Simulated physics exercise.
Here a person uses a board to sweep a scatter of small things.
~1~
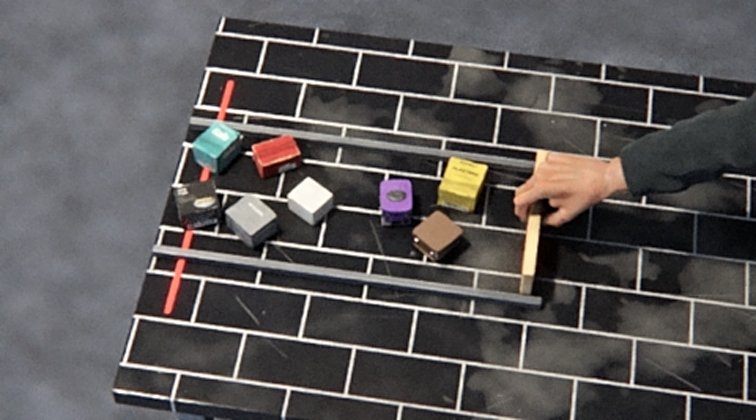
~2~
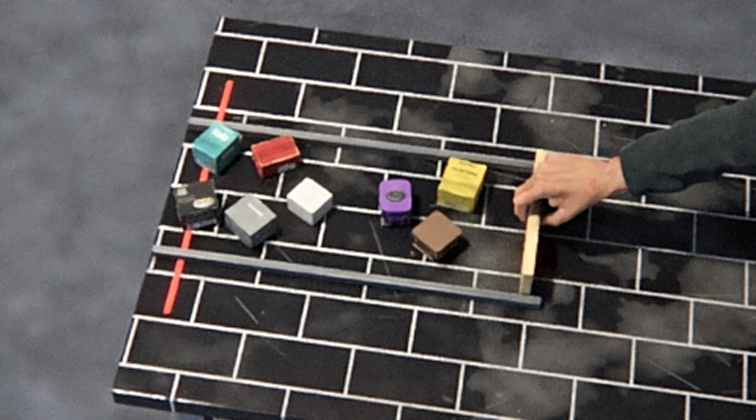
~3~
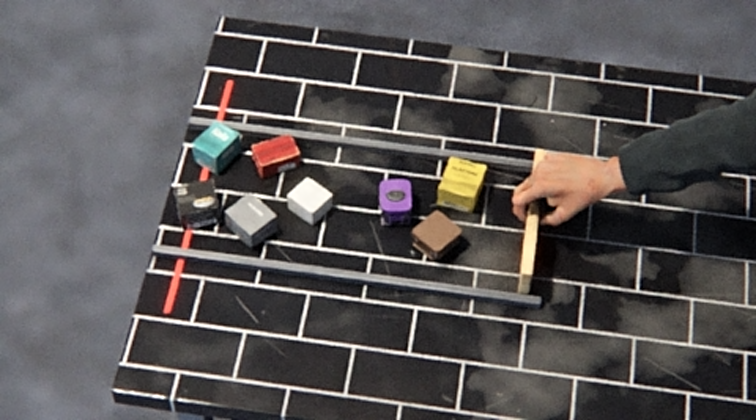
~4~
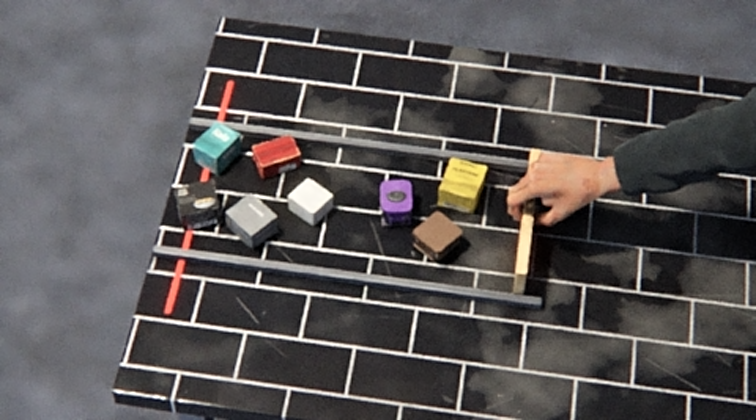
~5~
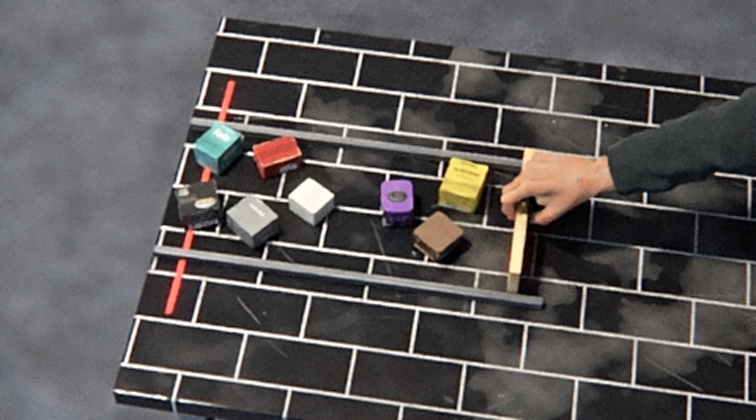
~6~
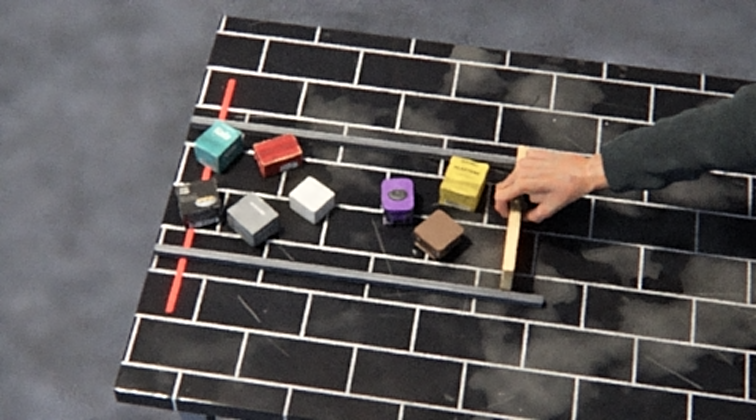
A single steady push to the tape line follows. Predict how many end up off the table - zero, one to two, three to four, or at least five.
So the count of drops is upwards of four.
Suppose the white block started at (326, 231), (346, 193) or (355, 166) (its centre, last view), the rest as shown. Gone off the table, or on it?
Place by place: It is pushed off, it is pushed off, it is pushed off.
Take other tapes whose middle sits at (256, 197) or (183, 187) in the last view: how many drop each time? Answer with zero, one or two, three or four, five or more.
The falls would be one to two; more than four.
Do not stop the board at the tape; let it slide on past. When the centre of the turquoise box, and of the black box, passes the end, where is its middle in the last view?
I'd put it close to (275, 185), and close to (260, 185) for the other one.
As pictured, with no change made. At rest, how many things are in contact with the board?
That number would be 3.
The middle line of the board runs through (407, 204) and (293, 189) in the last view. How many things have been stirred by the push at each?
First 3, after that 8.
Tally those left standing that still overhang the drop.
3.
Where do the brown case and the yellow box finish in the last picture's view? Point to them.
In order, first (175, 216), then (195, 137).
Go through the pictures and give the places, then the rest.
In the first picture, black box (198, 204); turquoise box (217, 147); grey box (252, 221); board (534, 223); tape (201, 191).
In the second picture, turquoise box (217, 148); purple case (395, 203).
In the third picture, grey box (251, 221); brown case (437, 237).
In the fourth picture, black box (198, 205); yellow box (462, 186).
In the fifth picture, turquoise box (218, 148); white block (312, 202).
In the sixth picture, black box (200, 203); turquoise box (219, 147); grey box (253, 220); board (514, 218); tape (202, 190).
Soon after, none off yet; black box at rest near (200, 203); turquoise box at rest near (219, 147); grey box at rest near (253, 220).
After that, one off so far; black box tilting a little near (159, 193); turquoise box on its way down near (156, 201); grey box displaced well along near (179, 222).
In the end, the number that fall off is five or more; gone, white block, red box, grey box, turquoise box and black box.
